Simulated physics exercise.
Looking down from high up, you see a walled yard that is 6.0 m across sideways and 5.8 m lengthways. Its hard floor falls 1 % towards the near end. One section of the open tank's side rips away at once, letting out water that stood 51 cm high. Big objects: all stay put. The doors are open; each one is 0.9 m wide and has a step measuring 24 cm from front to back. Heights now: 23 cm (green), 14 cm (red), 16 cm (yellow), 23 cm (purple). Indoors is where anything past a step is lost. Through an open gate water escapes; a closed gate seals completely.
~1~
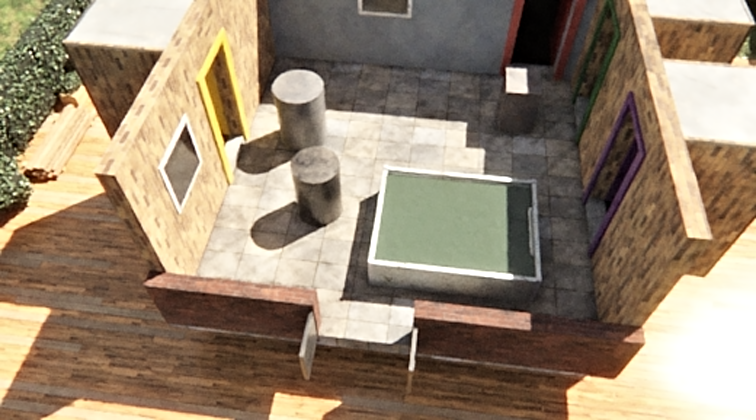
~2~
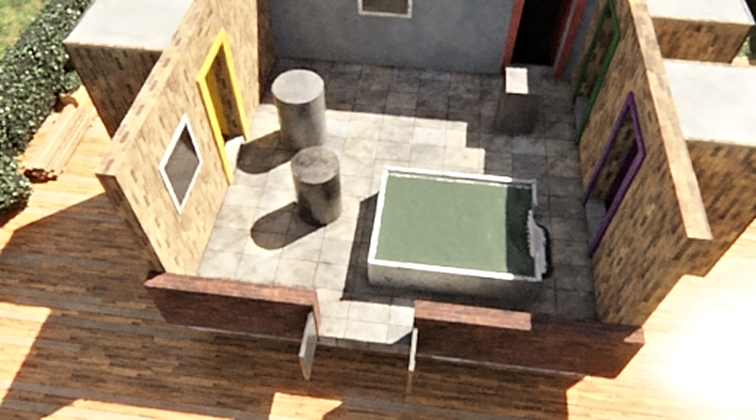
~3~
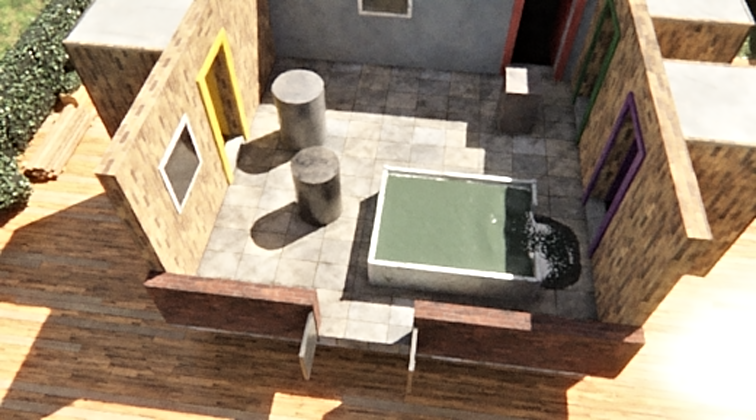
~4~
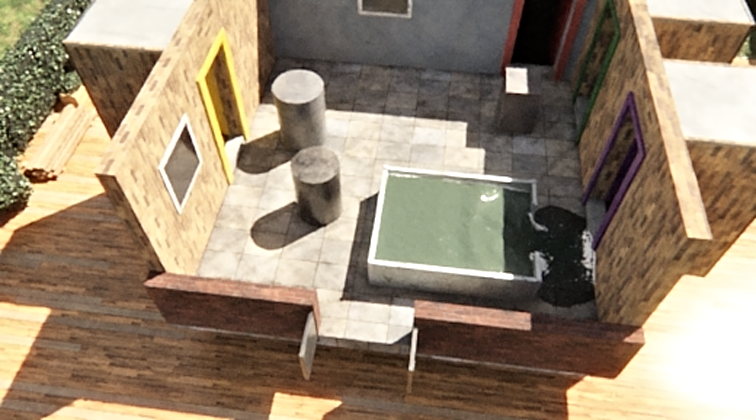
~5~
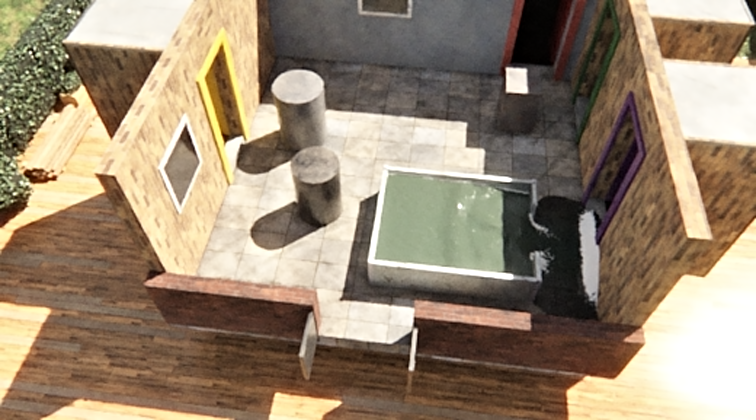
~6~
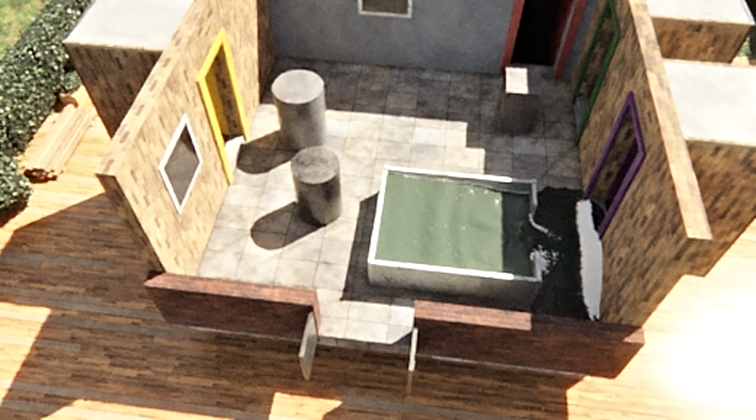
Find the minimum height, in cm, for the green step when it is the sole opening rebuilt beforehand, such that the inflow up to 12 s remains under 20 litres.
The minimum height is about 6 cm.
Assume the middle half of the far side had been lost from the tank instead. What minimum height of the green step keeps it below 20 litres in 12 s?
If so: Around 10.0 cm.
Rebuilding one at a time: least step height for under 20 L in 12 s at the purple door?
Roughly 28 cm at the purple door.
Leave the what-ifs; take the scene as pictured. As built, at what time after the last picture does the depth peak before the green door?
Near 6.5 seconds.
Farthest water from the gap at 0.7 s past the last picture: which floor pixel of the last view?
Around pixel (575, 139).
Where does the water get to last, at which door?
It's the yellow door.
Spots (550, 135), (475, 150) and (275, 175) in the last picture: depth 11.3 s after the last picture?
Depth: About 5, 3, 5 cm.
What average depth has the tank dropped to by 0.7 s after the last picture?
Some 40 cm.
Then, 0.7 s after the last picture water covers 10 % of the floor, deepest (39 cm) near (599, 352); it has not reached the green door.
Then, 2.3 s after the last picture water covers 35 % of the floor, deepest (30 cm) near (599, 352); 4 cm at the green door, 0 litres in over its 23 cm step.
Then, 11.3 s after the last picture water covers 100 % of the floor, deepest (10 cm) near (586, 350); 5 cm at the green door, 0 litres in over its 23 cm step.
At the green door as built, the water peaked near 9 cm, 6.7 s after the last picture.
With a step of 5.5 cm, 25 litres would have come in within the 12 s; with 6.5 cm, 16 litres. So under 20 litres takes about 6 cm.
